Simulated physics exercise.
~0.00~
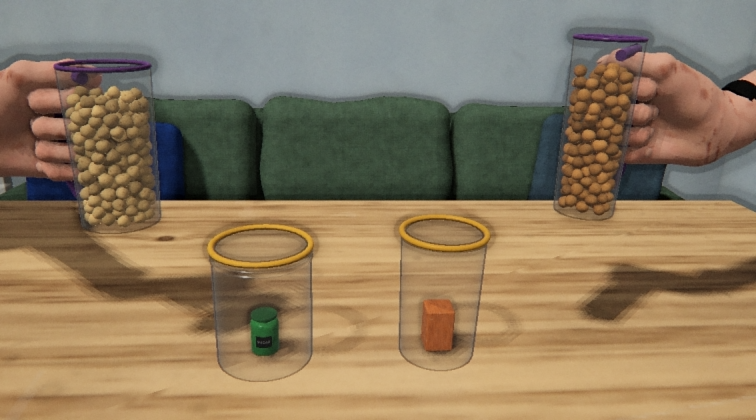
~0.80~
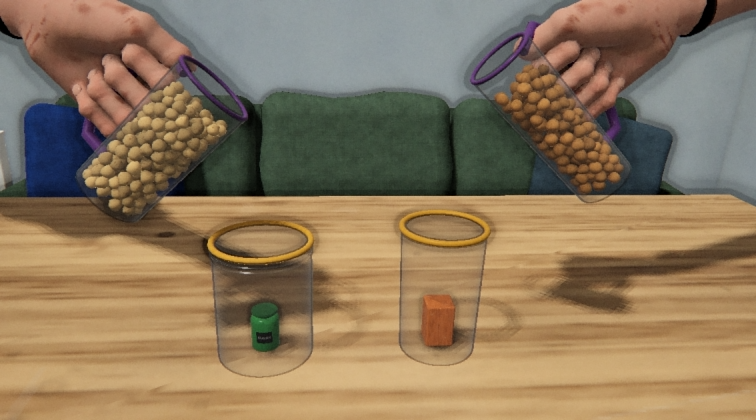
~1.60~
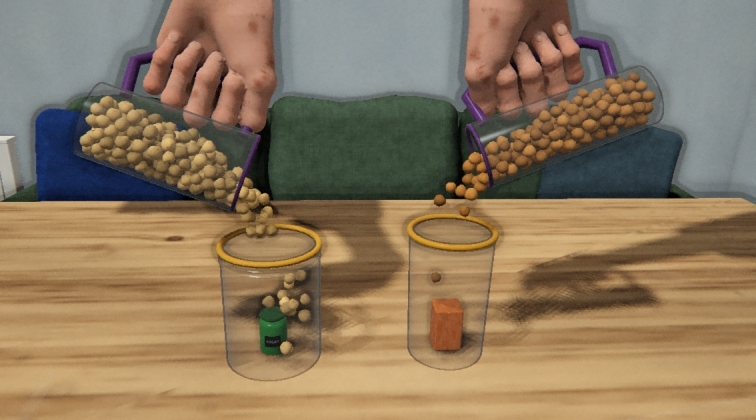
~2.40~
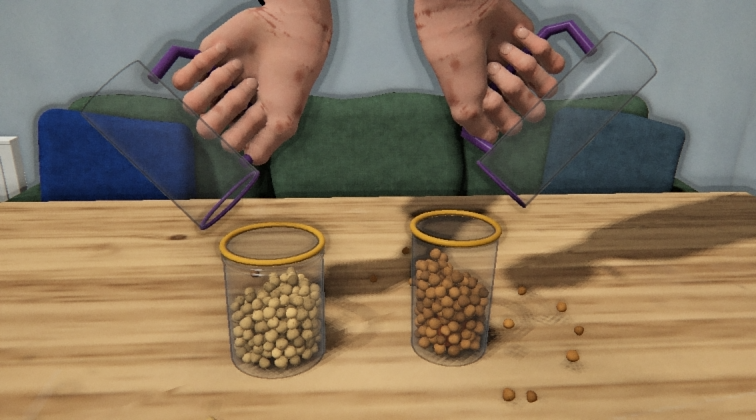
On a wooden table, two hands tipping cups of tan and orange balls into clear containers, burying a green jar and an orange block.
